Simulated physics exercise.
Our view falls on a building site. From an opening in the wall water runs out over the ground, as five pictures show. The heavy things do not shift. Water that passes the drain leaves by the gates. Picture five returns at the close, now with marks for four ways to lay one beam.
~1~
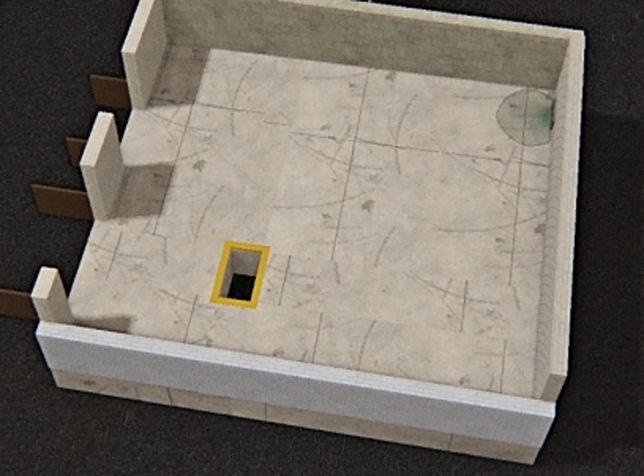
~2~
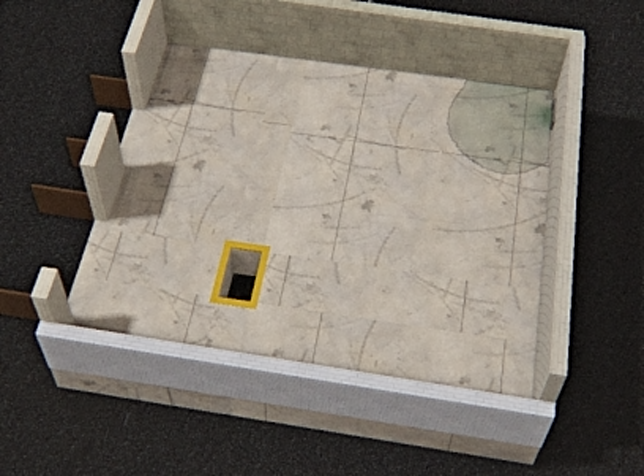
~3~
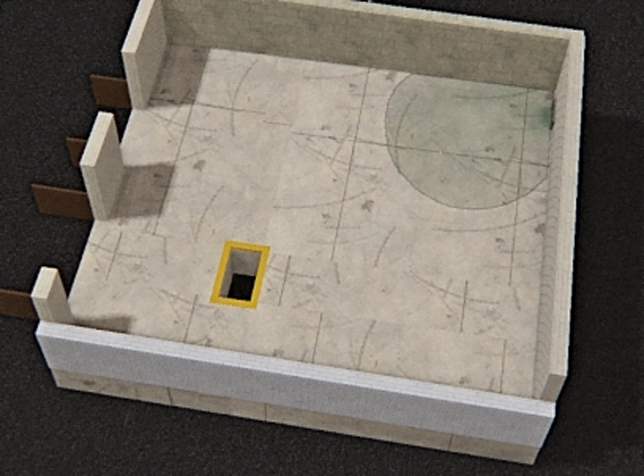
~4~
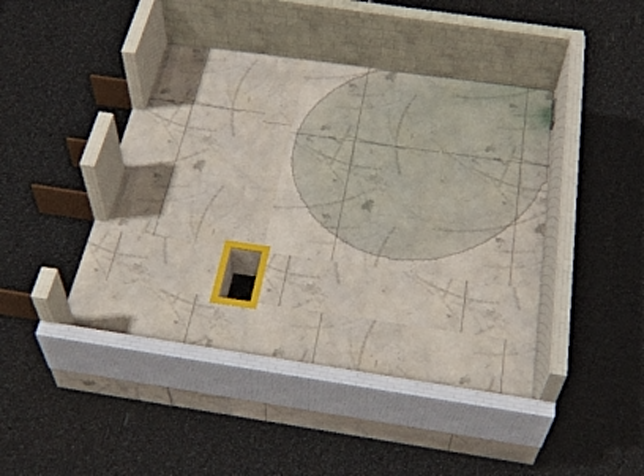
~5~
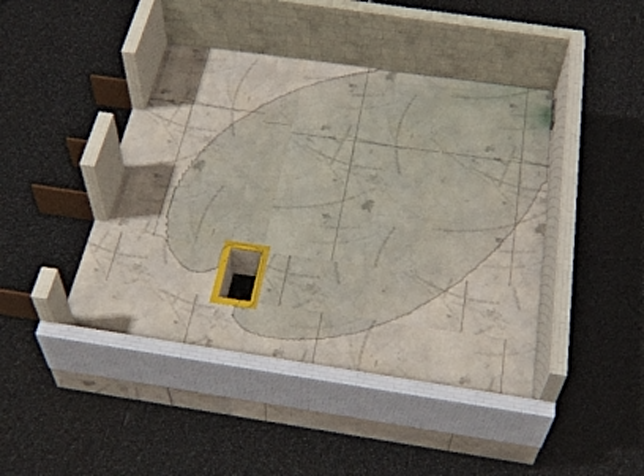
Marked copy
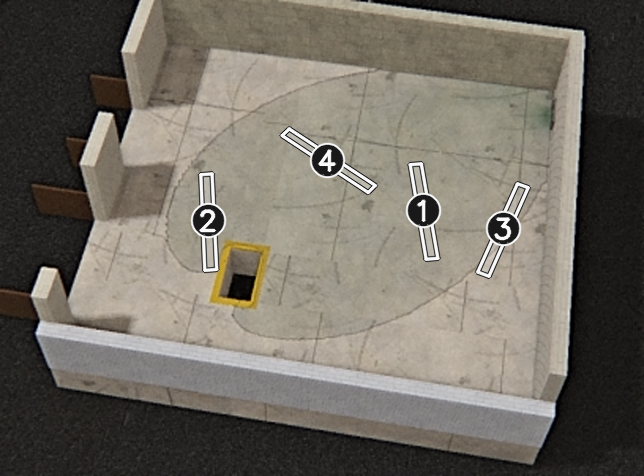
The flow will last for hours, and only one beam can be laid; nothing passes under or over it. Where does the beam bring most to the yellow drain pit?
Choose 2.
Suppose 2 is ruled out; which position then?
The answer is 3.
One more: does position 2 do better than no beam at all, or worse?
It is better.
On the marked copy, 1 from (415, 164) to (432, 258); 2 from (206, 174) to (210, 269); 3 from (483, 274) to (522, 185); 4 from (285, 132) to (371, 189).
With 1, about 19 % of the stream goes into the yellow drain pit, about 81 % out by the gates.
With 2, about 58 % of the stream goes into the yellow drain pit, about 42 % out by the gates.
With 3, about 30 % of the stream goes into the yellow drain pit, about 70 % out by the gates.
With 4, about 18 % of the stream goes into the yellow drain pit, about 82 % out by the gates.
